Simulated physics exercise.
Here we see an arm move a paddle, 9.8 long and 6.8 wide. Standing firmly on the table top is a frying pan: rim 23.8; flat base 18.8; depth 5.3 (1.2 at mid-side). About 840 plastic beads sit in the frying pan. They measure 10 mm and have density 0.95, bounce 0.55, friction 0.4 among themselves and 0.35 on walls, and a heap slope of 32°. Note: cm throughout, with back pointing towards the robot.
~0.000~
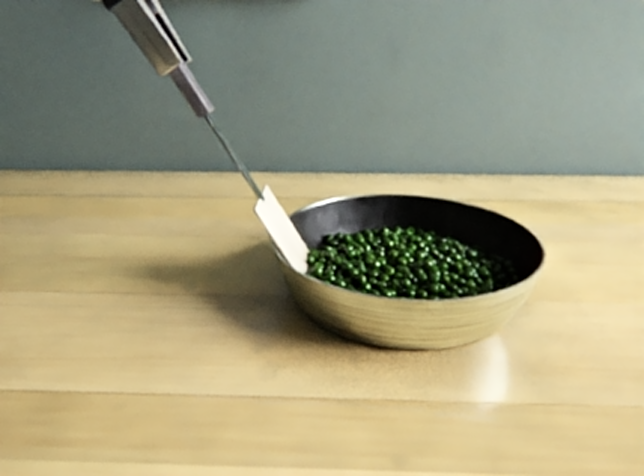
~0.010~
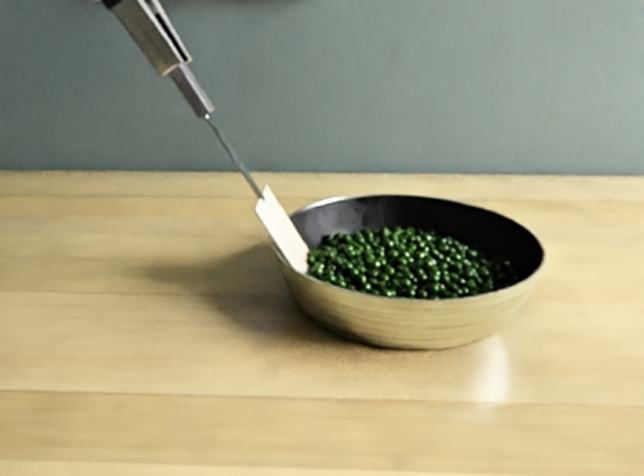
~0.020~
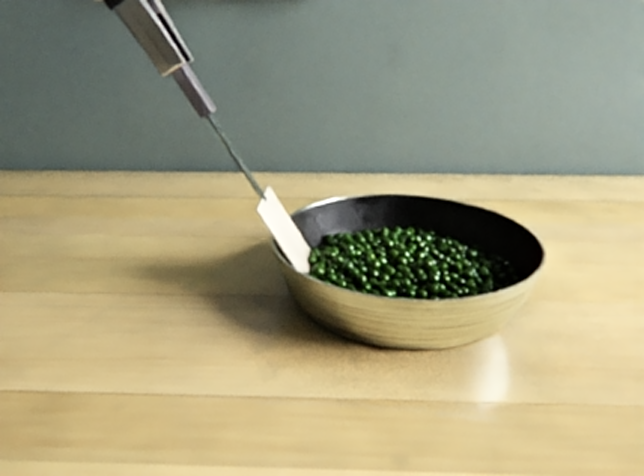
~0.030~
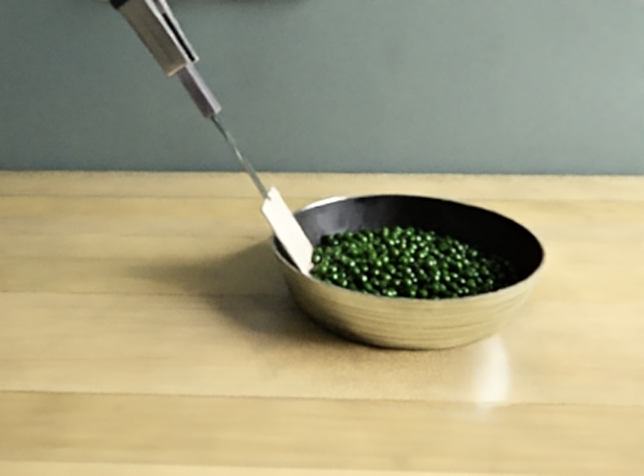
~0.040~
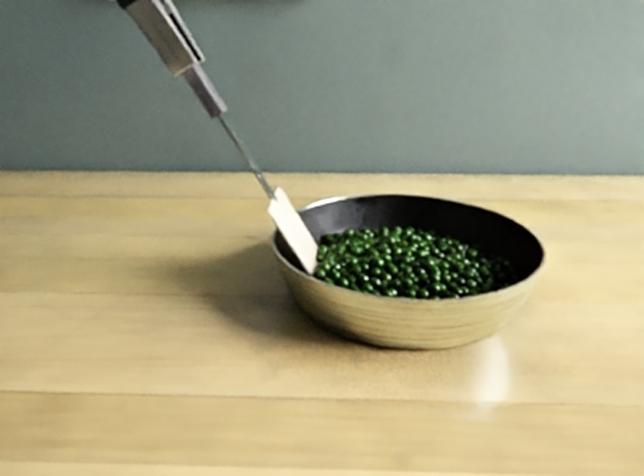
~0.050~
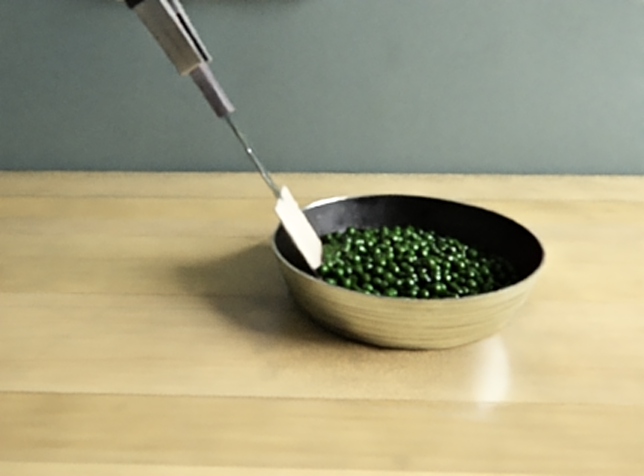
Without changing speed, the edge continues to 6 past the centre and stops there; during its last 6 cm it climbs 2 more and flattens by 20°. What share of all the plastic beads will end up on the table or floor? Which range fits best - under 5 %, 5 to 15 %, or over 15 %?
The range that fits: Under 5 %.
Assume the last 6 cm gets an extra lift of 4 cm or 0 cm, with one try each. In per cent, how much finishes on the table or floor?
Roughly 0 % and then 0 %.
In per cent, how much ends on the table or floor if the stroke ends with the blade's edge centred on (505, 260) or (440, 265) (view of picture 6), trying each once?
Respectively some 10 and 0 percent end on the table or floor.
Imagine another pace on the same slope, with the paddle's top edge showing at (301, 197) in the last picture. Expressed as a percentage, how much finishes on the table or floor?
Roughly 5 per cent.
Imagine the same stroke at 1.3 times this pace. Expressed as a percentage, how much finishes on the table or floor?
Something close to 0 per cent ends up on the table or floor.
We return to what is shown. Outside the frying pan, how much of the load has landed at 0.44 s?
0 %.
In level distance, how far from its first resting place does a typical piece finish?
Level distance of roughly 2 cm.
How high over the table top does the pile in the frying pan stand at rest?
Height at rest: Roughly 6.0 cm.
After 0.13 s, sloping 60°, highest piece 5 above the table; 840 in the frying pan.
After 0.20 s, sloping 52°, highest piece 6 above the table; 840 in the frying pan.
After 0.44 s, sloping 40°, highest piece 6 above the table; 838 in the frying pan, 2 on the table or floor.
After 1.49 s, sloping 40°, highest piece 6 above the table; 838 in the frying pan, 2 on the table or floor.
At rest, 838 in the frying pan, 2 on the table or floor. That is 0 % on the table or floor.
